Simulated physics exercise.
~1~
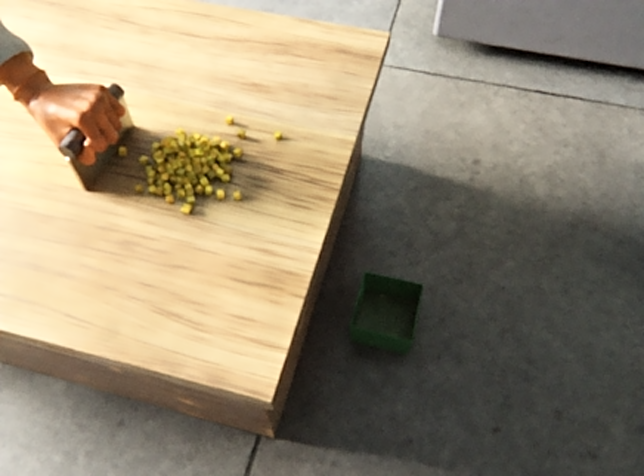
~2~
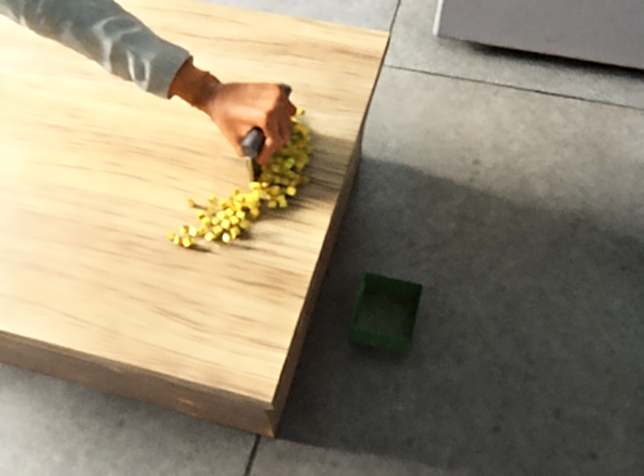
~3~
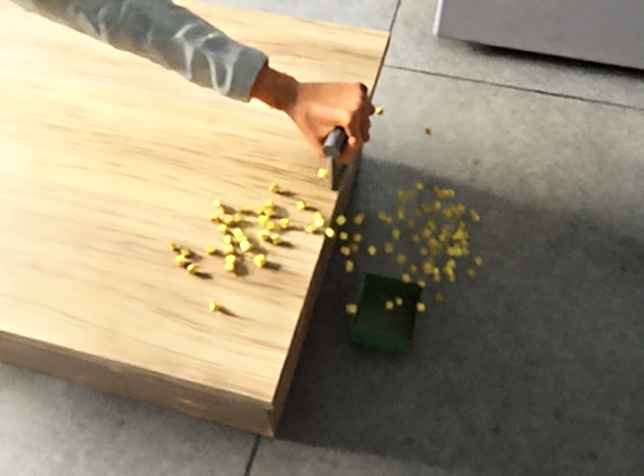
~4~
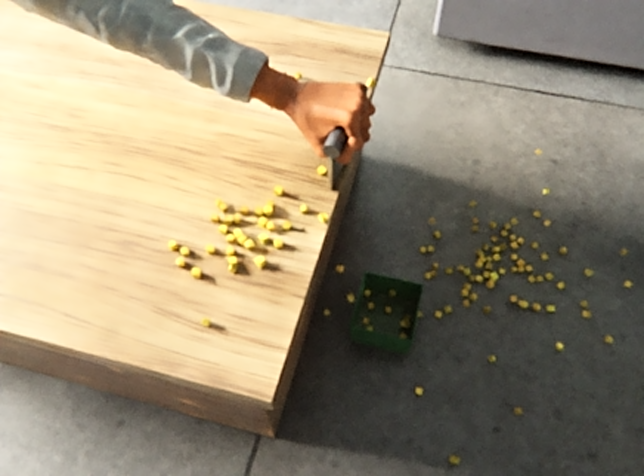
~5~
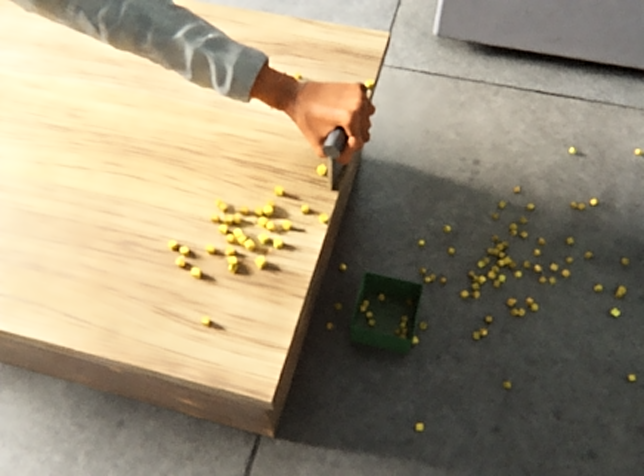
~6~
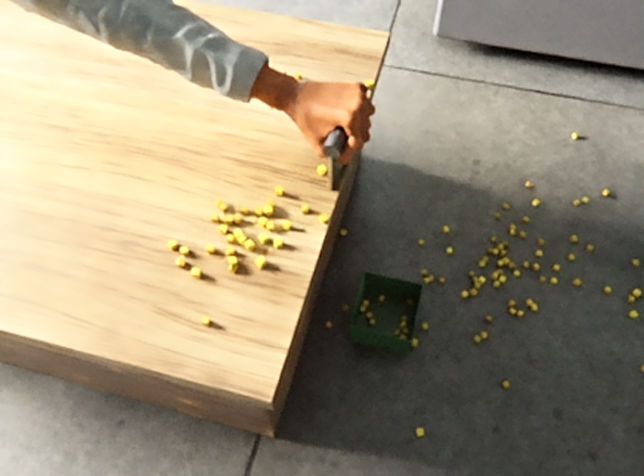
A hand in a grey sleeve grips a dark scraper and pushes a loose heap of small yellow cubes rightward across a wooden tabletop. The heap stretches into a slanting band as it nears the right edge. The scraper stops at the edge, and many cubes spill over and drop toward the grey floor, where a small green tin sits. They scatter and roll away to the right, most landing beyond the tin. At the end, a few cubes lie inside it, many are strewn across the floor, and a smaller cluster remains on the table beside the still hand.
